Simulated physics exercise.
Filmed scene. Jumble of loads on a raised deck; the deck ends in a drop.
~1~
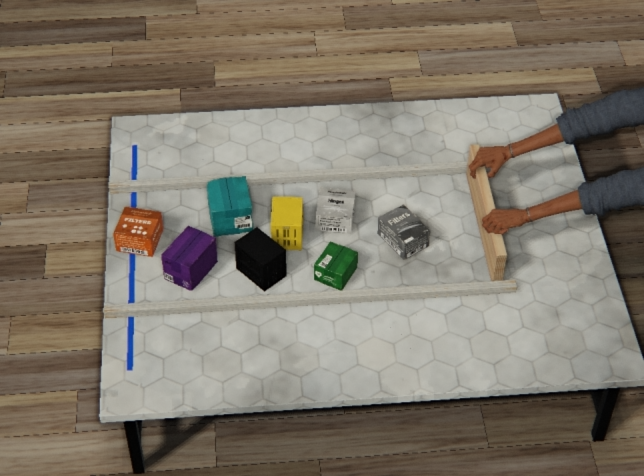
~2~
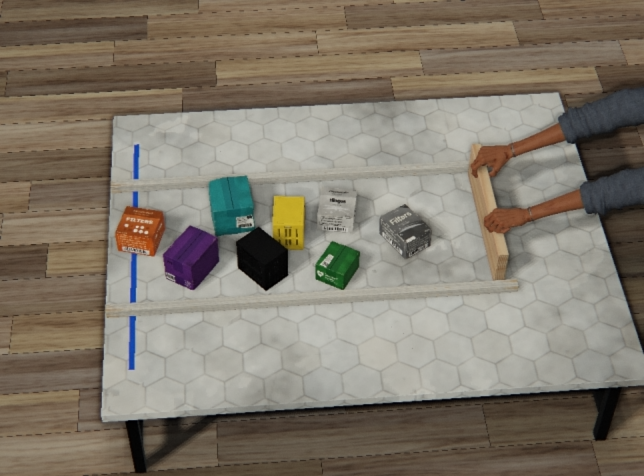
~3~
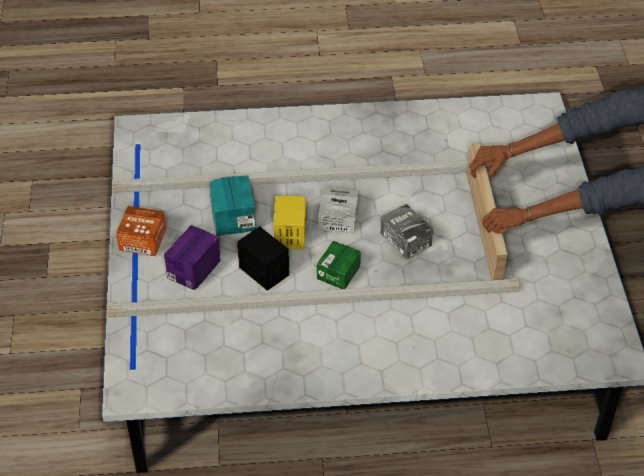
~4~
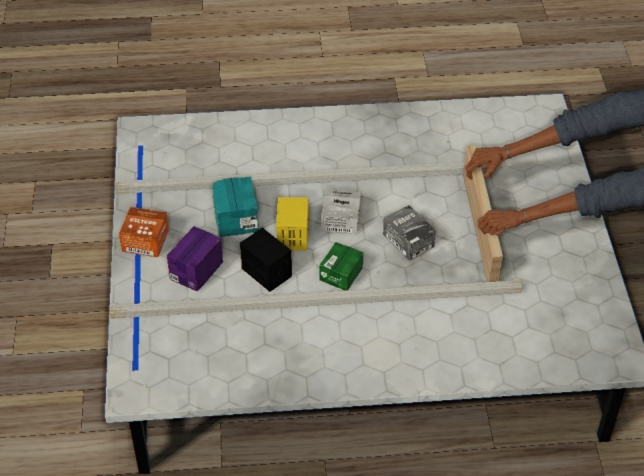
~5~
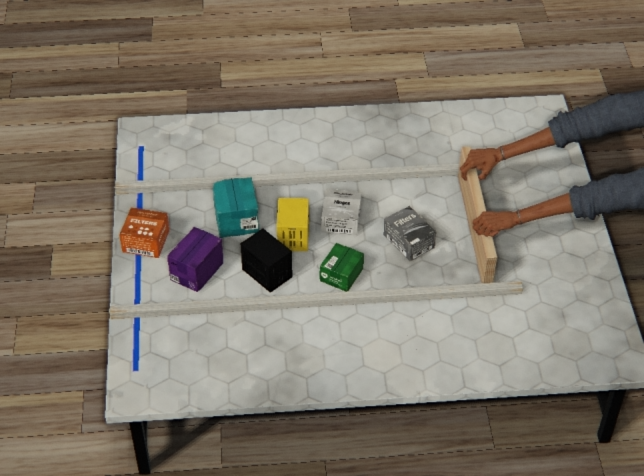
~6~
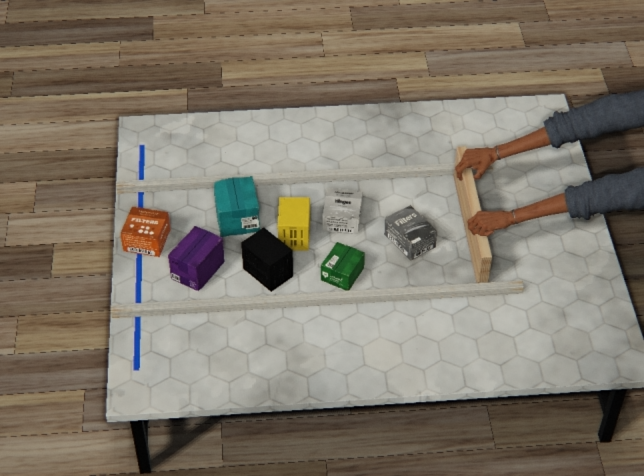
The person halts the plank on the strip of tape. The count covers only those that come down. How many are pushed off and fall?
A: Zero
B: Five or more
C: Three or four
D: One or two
B.
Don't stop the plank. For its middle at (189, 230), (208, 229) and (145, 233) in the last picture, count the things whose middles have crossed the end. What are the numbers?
In order, that gives 2, then 1, then 5.
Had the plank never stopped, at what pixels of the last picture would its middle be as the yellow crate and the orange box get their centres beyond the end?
Around (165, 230) first and around (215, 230) second.
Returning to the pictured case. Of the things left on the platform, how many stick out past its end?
3, I think.
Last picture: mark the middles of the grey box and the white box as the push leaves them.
First (122, 246), then (119, 213).
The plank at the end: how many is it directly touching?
That number would be 3.
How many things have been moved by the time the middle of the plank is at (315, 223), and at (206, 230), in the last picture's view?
At first I count 6, and then 8.
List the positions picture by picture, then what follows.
Orange box (139, 232); purple box (190, 258); turquoise parcel (230, 206); plank (485, 213); tape (132, 248), in the first picture.
Purple box (192, 258); black crate (262, 259), in the second picture.
Turquoise parcel (233, 205); white box (338, 210), in the third picture.
Orange box (144, 232); yellow crate (293, 224), in the fourth picture.
Purple box (196, 259); grey box (410, 233), in the fifth picture.
Orange box (146, 232); purple box (197, 258); turquoise parcel (237, 206); plank (472, 215); tape (139, 248), in the sixth picture.
Early on, none off yet; orange box at rest near (146, 232); purple box at rest near (197, 258); turquoise parcel at rest near (237, 206).
A while later, none off yet; orange box travelled a little near (139, 231); purple box travelled about its own width near (164, 256); turquoise parcel travelled about its own width near (177, 201).
Finally, the number that fall off is five or more; lost, yellow crate, black crate, turquoise parcel, purple box and orange box.
